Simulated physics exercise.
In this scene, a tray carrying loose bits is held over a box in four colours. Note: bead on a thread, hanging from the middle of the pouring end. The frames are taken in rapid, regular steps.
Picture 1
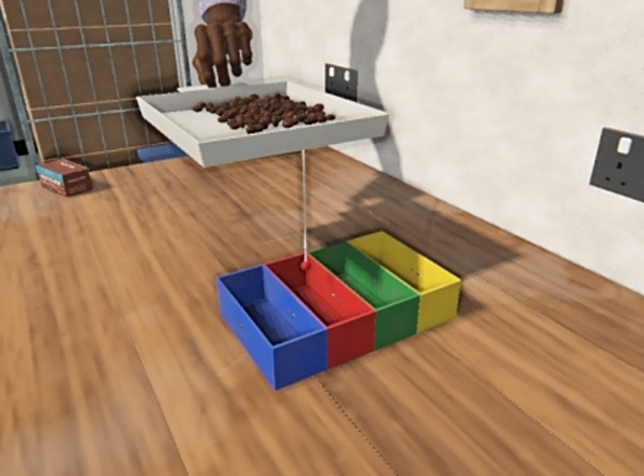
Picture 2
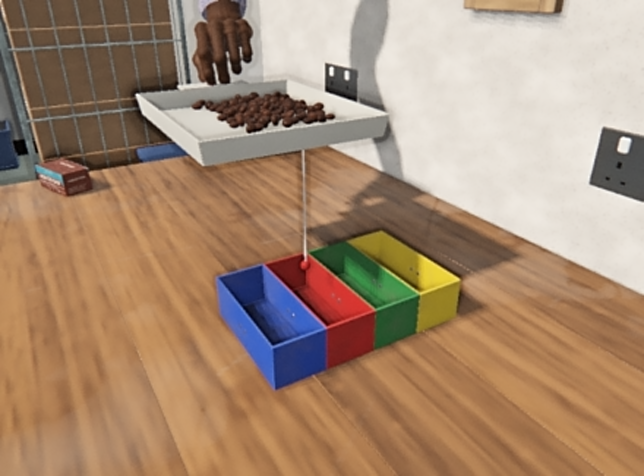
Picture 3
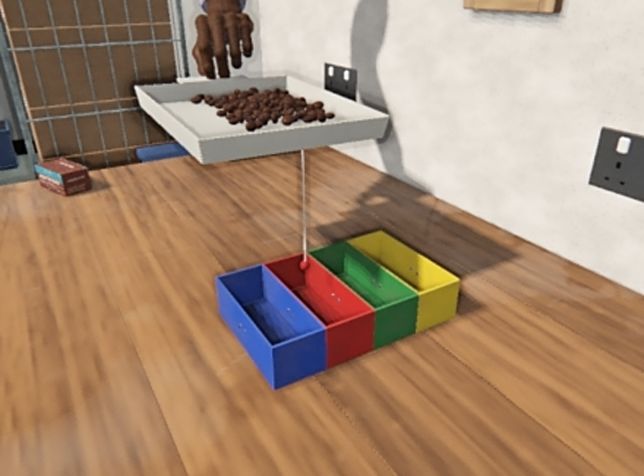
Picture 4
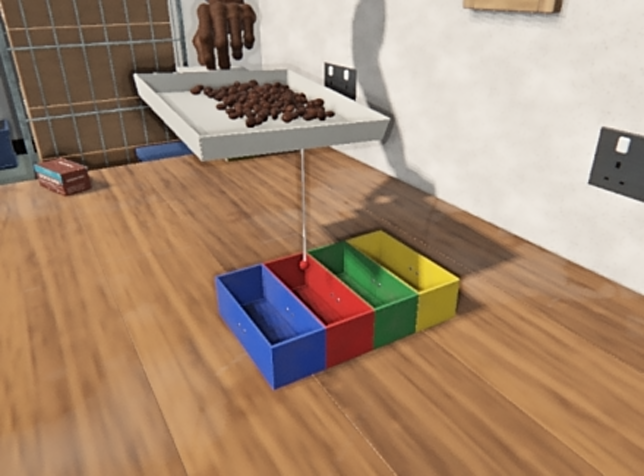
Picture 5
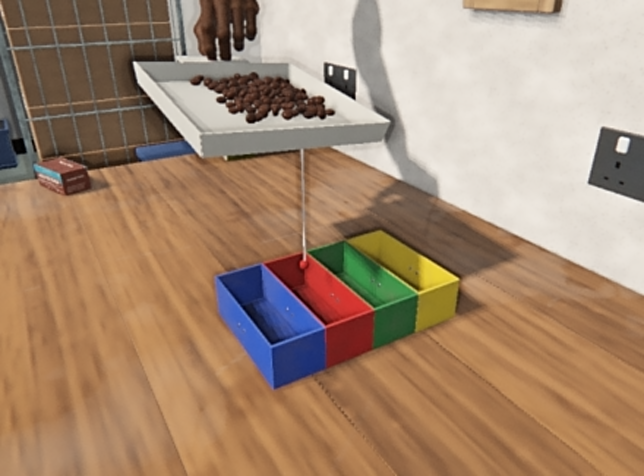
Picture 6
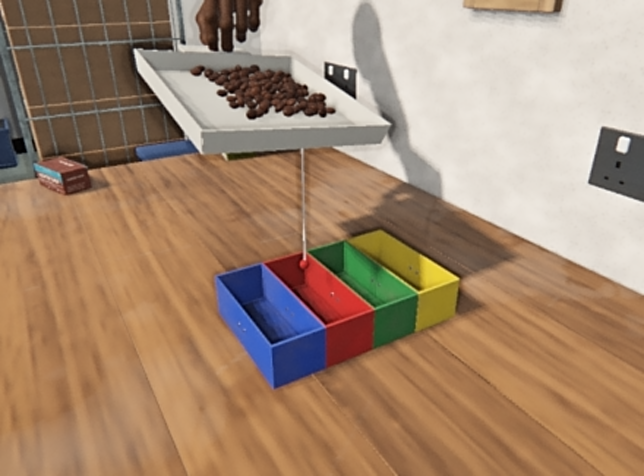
In the video, a hand is behind a pale tray of small dark brown pieces above a box with blue, red, green and yellow compartments; the tray gradually tilts slightly, its far side rising, while the bead hangs nearly still.
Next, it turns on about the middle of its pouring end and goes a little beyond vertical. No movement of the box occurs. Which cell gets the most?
The yellow cell gets the most.
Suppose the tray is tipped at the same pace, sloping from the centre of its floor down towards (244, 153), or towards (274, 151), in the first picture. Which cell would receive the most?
In order, it comes out as blue and the cell in blue.
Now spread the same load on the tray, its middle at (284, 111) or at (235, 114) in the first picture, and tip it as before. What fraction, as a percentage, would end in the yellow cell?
Roughly 60 per cent, and 50 per cent.
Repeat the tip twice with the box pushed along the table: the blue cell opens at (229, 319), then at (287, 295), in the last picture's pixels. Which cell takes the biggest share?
Yellow, then the cell in green.
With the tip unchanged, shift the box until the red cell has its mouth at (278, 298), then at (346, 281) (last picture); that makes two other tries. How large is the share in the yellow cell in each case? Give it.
60 %, then 10 %.
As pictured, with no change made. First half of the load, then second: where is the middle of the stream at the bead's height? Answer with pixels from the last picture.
(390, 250) first, (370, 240) later.
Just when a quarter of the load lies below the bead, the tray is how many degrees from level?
Roughly 90 degrees at that moment.
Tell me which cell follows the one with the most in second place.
I'd say green takes second place.
Shortly afterwards, tray tipped steeply; the whole lot on the tray.
Next, tray tipped right over; near half on the tray; near a quarter in the yellow cell; a little in the green cell; a little falling or outside the box.
Some moments later, tray tipped past a quarter turn; near two thirds in the yellow cell; near a third in the green cell; only a few falling or outside the box.
In the end, tray tipped past a quarter turn; near two thirds in the yellow cell; near a third in the green cell; none at all in the blue cell; none at all in the red cell; only a few outside the box.
